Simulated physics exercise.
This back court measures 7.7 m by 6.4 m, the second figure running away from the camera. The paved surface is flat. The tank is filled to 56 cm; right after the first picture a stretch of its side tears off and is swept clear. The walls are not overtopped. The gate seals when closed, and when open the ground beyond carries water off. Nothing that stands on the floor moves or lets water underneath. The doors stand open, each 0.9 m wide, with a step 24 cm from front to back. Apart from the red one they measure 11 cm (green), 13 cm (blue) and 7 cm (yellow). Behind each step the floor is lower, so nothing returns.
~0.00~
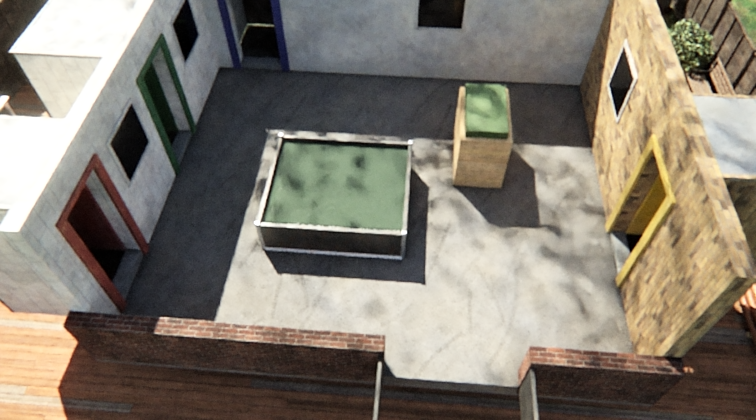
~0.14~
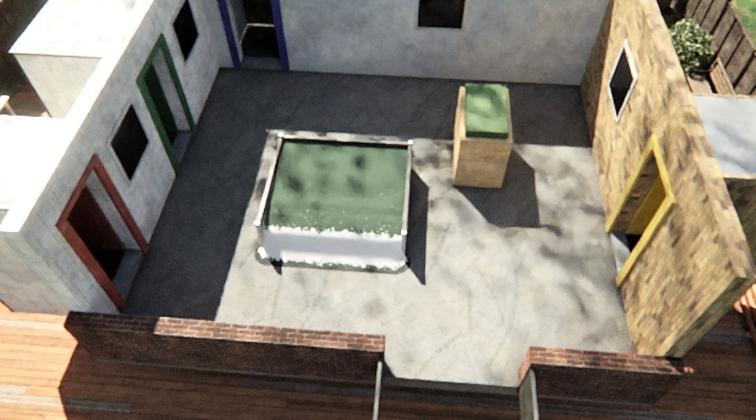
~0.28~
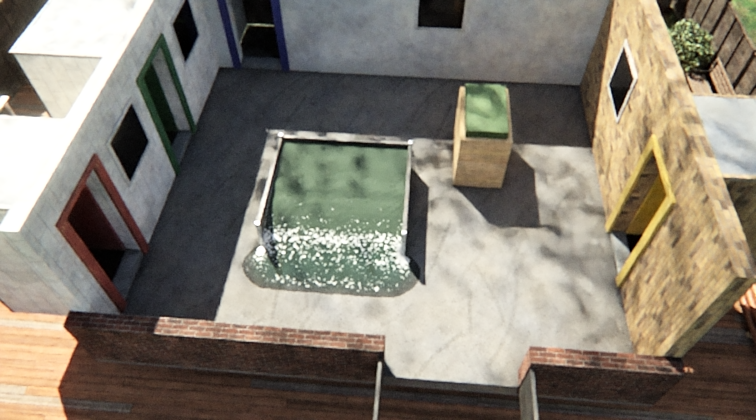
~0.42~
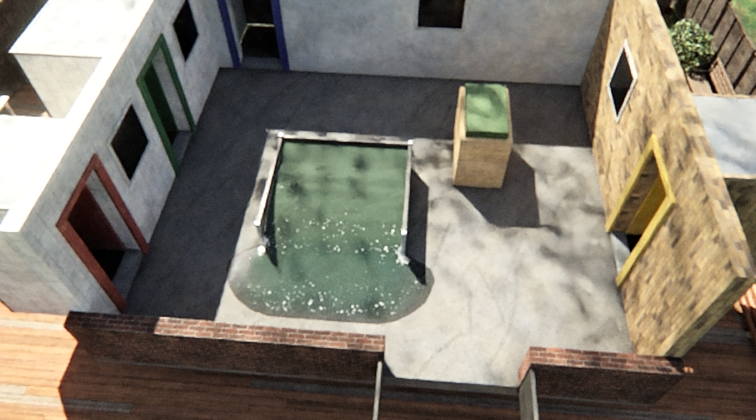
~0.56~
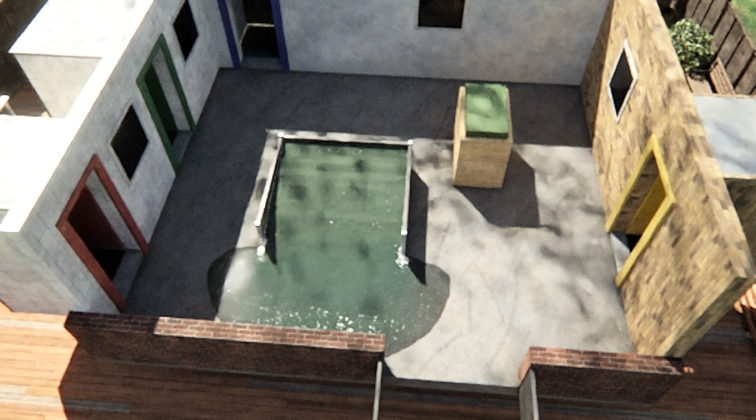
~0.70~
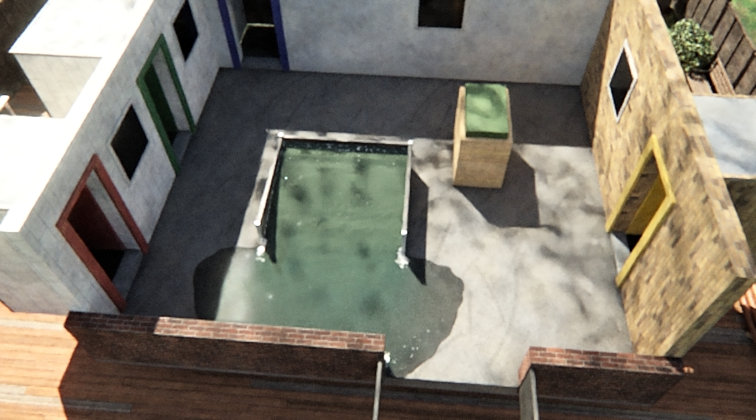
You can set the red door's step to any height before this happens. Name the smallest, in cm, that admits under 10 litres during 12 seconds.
About 22 cm.
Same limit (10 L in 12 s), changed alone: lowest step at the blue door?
About 9.5 cm at blue.
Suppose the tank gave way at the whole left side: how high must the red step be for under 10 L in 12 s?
Then roughly 18 cm.
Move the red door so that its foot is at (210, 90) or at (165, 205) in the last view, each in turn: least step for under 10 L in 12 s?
About 7.0 and 6.0 cm.
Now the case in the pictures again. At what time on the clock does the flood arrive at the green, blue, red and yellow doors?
Arrival: Green 3.2 s, blue 4.5 s, red 2.0 s, yellow 3.8 s.
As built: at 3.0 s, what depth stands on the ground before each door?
Depths in cm: Green 1, blue 0, red 25, yellow 0.
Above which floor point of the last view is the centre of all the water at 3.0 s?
Around (307, 280).
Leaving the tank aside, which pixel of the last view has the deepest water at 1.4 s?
Near (317, 343).
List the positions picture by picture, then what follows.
The tank at (339, 185) is whole and still, 56 cm deep; the red door at (111, 243) is dry, in the first picture.
The gap is at (332, 243), the front 0.3 m out at (264, 259); the back of the tank holds 56 cm, in the second picture.
Water pours out at (333, 244) and has run 0.8 m, to (292, 287); about 11 cm deep outside, 56 cm at the back, in the third picture.
The front is at (267, 310), 1.2 m from the gap at (333, 245); 3.1 m2 of floor is wet, 56 cm left at the back, in the fourth picture.
The gap is at (333, 245), the front 1.8 m out at a hidden place; the back of the tank holds 52 cm, in the fifth picture.
The gap is at (333, 246), the front 2.0 m out at a hidden place; the back of the tank holds 47 cm; the red door at (111, 243), 3.2 m from the gap, is still 1.3 m from the nearest water, in the sixth picture.
After 1.4 s water covers 20 % of the floor, deepest (40 cm) near (317, 343); it has not reached the red door.
After 3.0 s water covers 30 % of the floor, deepest (32 cm) near (111, 338); 25 cm at the red door, 14 litres in over its 16 cm step.
After 12.0 s water covers 95 % of the floor, deepest (8 cm) near (586, 150); 3 cm at the red door, 44 litres in over its 16 cm step.
At the red door as built, the water arrived by 2.0 s and peaked near 25 cm at 2.8 s.
Run again over the same 12 s with other heights there, 32 litres in over 17.5 cm, 1 litre over 27.5 cm. The limit of 10 litres is kept from about 22 cm up.
